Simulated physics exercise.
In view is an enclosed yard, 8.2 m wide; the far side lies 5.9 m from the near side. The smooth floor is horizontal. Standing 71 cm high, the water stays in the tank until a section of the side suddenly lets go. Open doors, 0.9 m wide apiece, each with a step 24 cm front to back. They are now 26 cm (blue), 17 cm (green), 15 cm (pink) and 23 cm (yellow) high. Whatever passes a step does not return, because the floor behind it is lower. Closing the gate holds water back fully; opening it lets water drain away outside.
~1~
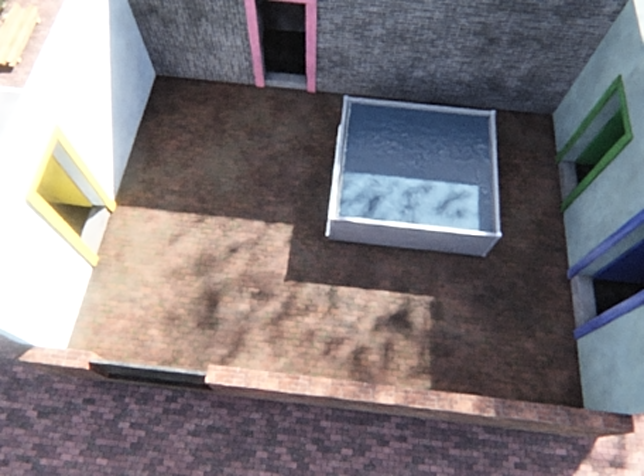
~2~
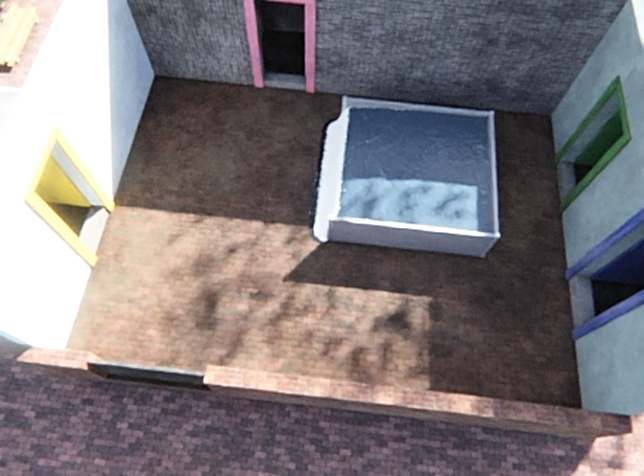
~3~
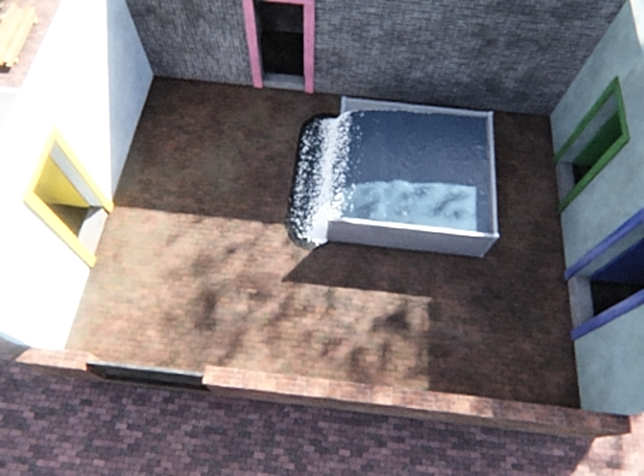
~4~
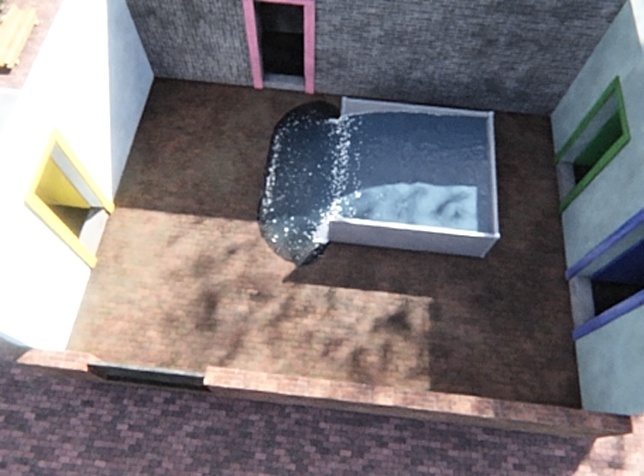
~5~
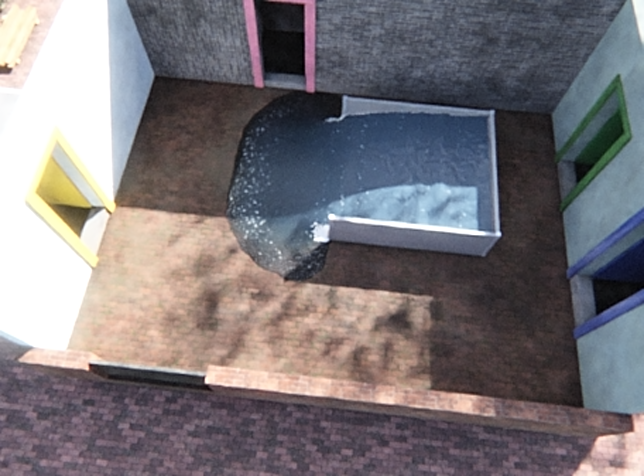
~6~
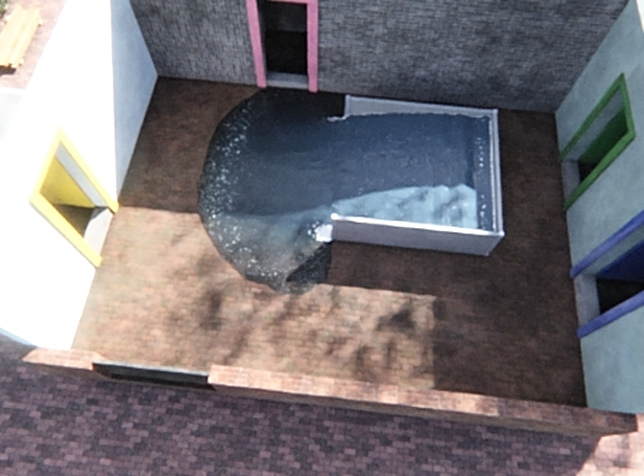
Water pours out of the open left side of a white-walled tank and spreads in a dark, rounded, foam-flecked sheet over the brown brick floor of a walled yard, seen from high above by a nearly still camera. The tank stands right of centre, with a yellow-framed doorway left, a pink one behind, and green and blue ones right. First still, the water surges leftward, then fans toward the back wall and the foreground.
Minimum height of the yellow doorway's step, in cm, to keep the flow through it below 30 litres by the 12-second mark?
Roughly 23 cm.
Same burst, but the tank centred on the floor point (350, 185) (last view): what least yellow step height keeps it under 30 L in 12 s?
Roughly 26 centimetres.
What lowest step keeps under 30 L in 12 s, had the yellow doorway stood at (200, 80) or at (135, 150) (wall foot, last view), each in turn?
Roughly 31 cm for the first and 32 cm for the second.
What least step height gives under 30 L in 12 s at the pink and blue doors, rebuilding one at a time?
You'd want about 14.0 centimetres at pink and about 14.0 centimetres at blue.
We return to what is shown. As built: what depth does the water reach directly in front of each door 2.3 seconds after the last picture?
Depths in cm: Blue 0, green 0, pink 13, yellow 30.
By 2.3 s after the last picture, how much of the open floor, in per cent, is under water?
Close to 50 per cent is wet.
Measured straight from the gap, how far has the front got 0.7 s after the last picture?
Distance from gap: Approx. 4.4 m.
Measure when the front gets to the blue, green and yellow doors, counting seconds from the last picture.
Blue = 6.0 s, green = 7.0 s, yellow = 0.6 s.
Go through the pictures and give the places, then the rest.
The first frame shows still water, 71 cm deep, in the tank at (416, 165); the yellow door at (80, 207) is dry.
In the second frame, the gap is at (338, 171), the front 0.3 m out at (315, 234); the back of the tank holds 71 cm.
In the third frame, water pours out at (337, 173) and has run 0.7 m, to (291, 229); about 13 cm deep outside, 71 cm at the back.
In the fourth frame, the gap is at (338, 174), the front 1.3 m out at (262, 208); the back of the tank holds 71 cm.
In the fifth frame, the gap is at (339, 173), the front 1.9 m out at (233, 193); the back of the tank holds 71 cm.
In the sixth frame, the front is at (203, 192), 2.5 m from the gap at (341, 173); 8.7 m2 of floor is wet, 68 cm left at the back; 1.8 m in a straight line remain to the yellow door at (83, 207).
Then, 0.7 s after the last picture water covers 40 % of the floor, deepest (36 cm) near (134, 152); 11 cm at the yellow door, 0 litres in over its 23 cm step.
Then, 2.3 s after the last picture water covers 50 % of the floor, deepest (46 cm) near (67, 357); 30 cm at the yellow door, 16 litres in over its 23 cm step.
Then, 11.3 s after the last picture water covers 100 % of the floor, deepest (20 cm) near (489, 112); 7 cm at the yellow door, 29 litres in over its 23 cm step.
At the yellow door as built, the water peaked near 32 cm, 1.9 s after the last picture.
With a step of 18.5 cm, 77 litres would have come in within the 12 s; with 25 cm, 16 litres. So under 30 litres takes about 23 cm.
